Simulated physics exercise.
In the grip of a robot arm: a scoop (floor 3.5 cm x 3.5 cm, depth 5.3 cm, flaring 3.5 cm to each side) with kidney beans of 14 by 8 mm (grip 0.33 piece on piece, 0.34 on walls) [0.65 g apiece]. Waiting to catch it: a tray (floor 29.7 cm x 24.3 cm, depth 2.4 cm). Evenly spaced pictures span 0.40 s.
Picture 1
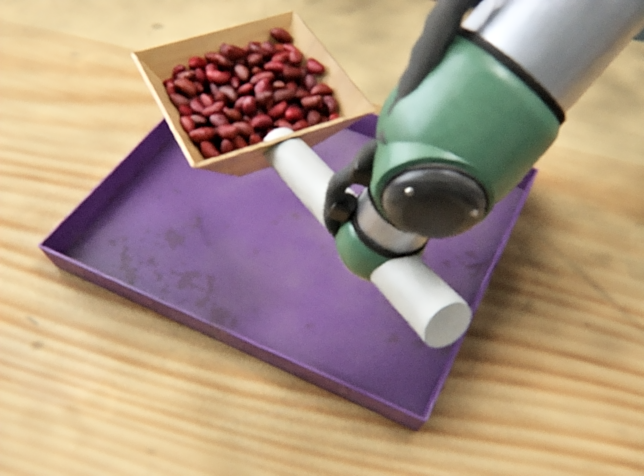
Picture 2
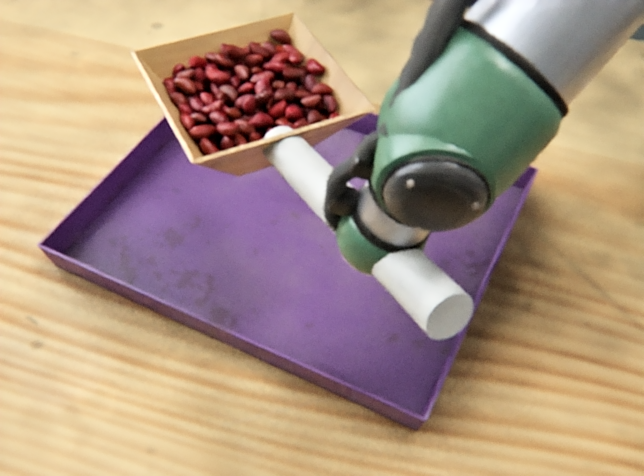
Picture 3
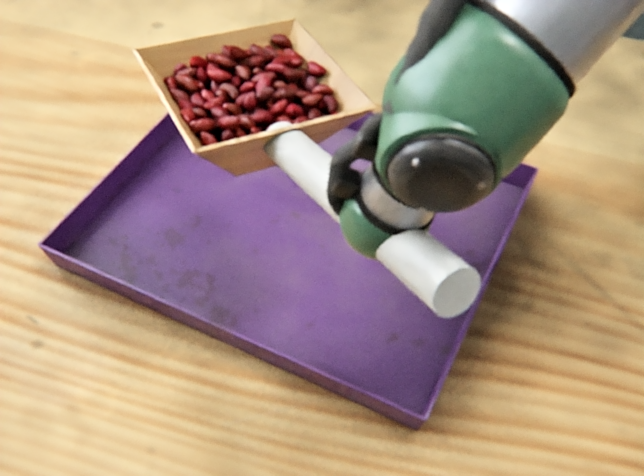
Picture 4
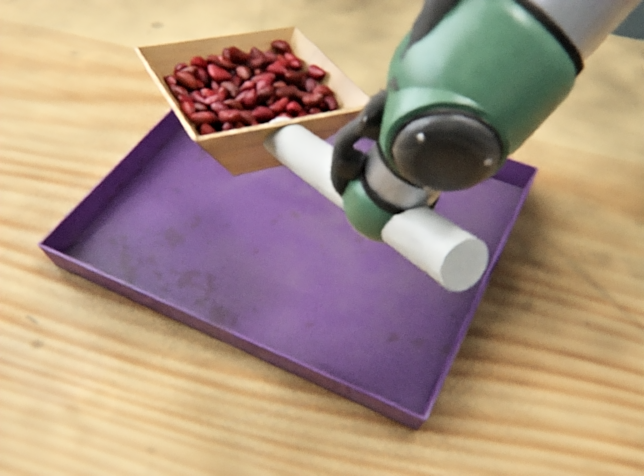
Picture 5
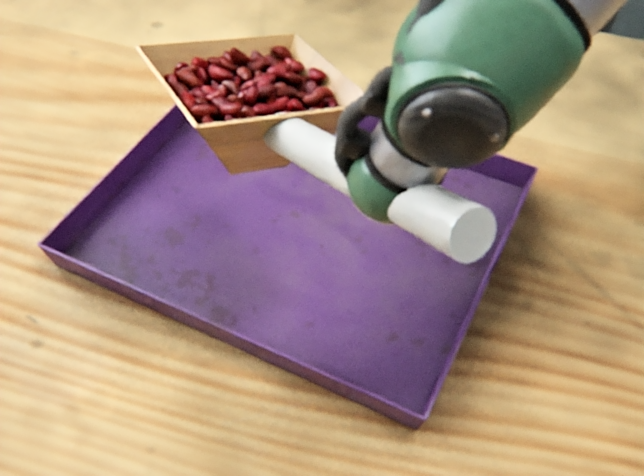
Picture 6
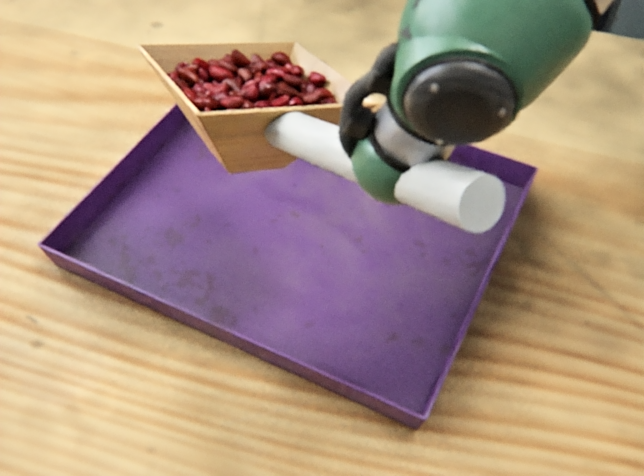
A small wooden scoop of dark red beans, its white handle gripped by a green and silver robotic arm, starts nearly level above a purple tray on a wooden table. The arm raises the handle's near end, and the scoop gradually tilts toward its back side, the beans staying inside throughout.
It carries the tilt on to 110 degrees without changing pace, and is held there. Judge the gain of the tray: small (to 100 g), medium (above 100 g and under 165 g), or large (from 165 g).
Gain: Medium.
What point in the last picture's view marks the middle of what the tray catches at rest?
It's about (306, 178) in the last view.
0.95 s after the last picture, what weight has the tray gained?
60 g, roughly.
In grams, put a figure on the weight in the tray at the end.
Roughly 140 g.
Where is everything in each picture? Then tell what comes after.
Scoop at (168, 111); tilt 0 degrees; top of the load at (257, 52); tray at (302, 205), in the first frame.
Scoop at (168, 109); tilt 2 degrees; top of the load at (279, 52), in the second frame.
Scoop at (169, 103); tilt 6 degrees; low side back; top of the load at (271, 55), in the third frame.
Scoop at (169, 97); tilt 11 degrees; low side back; top of the load at (253, 59), in the fourth frame.
Scoop at (170, 91); tilt 15 degrees; low side back; top of the load at (253, 63), in the fifth frame.
Scoop at (171, 85); tilt 20 degrees; low side back; top of the load at (200, 66); tray at (301, 204), in the sixth frame.
Then, 0.52 s after the last picture, tilt 51 degrees; 0 g in the tray, scoop holds 100 %.
Then, 0.95 s after the last picture, tilt 77 degrees; 57 g in the tray, scoop holds 45 %.
Then, 1.34 s after the last picture, tilt 100 degrees; 144 g in the tray, scoop holds 0 %.
Then, 1.72 s after the last picture, tilt 110 degrees; 144 g in the tray, scoop holds 0 %.
In the end, 144 g in the tray, scoop holds 0 %.
